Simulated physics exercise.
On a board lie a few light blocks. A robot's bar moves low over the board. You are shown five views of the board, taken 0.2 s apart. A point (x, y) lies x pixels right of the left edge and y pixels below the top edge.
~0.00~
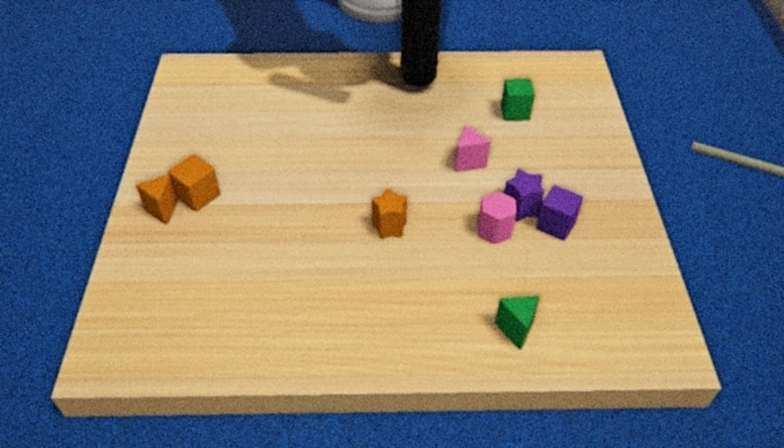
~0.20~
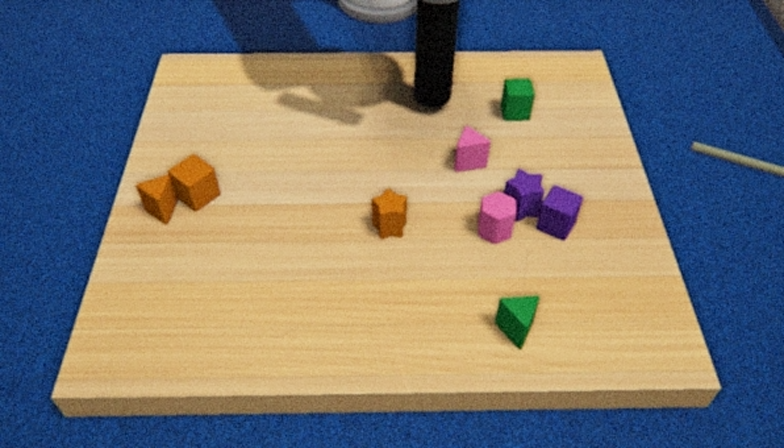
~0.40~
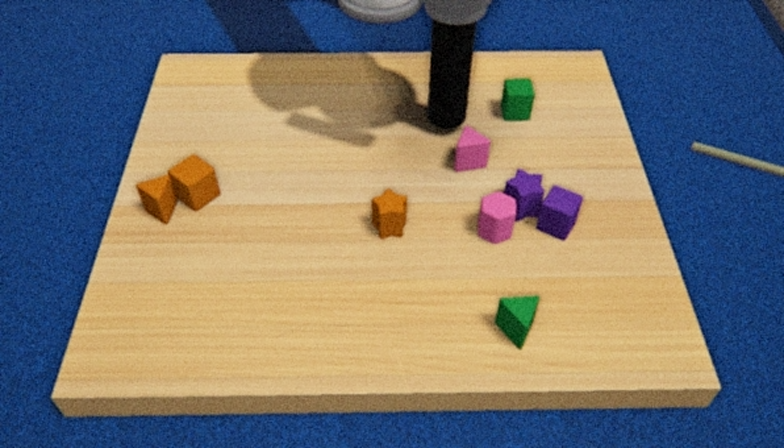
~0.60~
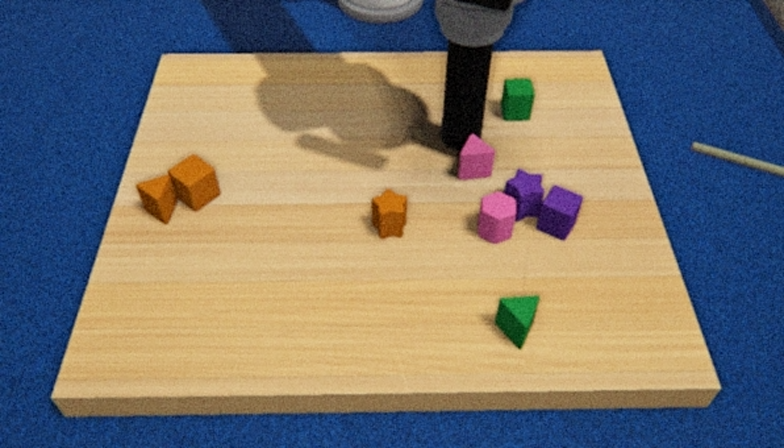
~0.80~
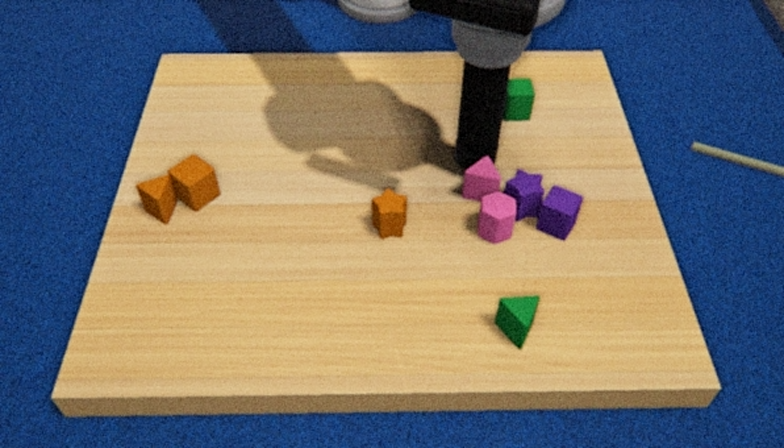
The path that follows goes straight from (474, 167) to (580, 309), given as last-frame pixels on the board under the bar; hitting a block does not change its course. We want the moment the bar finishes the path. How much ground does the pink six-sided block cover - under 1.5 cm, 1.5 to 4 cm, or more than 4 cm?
Its displacement is between 1.5 and 4 cm.
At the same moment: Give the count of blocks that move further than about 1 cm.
Expect three or more.
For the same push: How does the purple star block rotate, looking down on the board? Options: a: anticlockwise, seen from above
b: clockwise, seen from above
(a)
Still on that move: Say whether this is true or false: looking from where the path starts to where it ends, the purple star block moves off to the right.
My answer: False.
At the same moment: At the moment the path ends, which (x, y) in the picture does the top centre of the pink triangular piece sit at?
I expect it at (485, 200).
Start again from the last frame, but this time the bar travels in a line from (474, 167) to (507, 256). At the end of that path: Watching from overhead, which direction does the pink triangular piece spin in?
Seen from above, clockwise.
On the path given first. One third of the way, bar (509, 202); pink triangular piece (486, 198), turned 100° clockwise; pink six-sided block (501, 220), turned 30° anticlockwise; purple star block (545, 201); purple four-sided block (581, 209), turned 35° anticlockwise.
Two thirds of the way, bar (545, 250); pink triangular piece (485, 200), turned 105° clockwise; pink six-sided block (502, 232); purple star block (588, 249); purple four-sided block (615, 228).
At the end, bar (583, 301); pink triangular piece (485, 200), turned 105° clockwise; pink six-sided block (502, 232); purple star block (629, 277), turned 50° anticlockwise; purple four-sided block (617, 230), turned 140° anticlockwise.
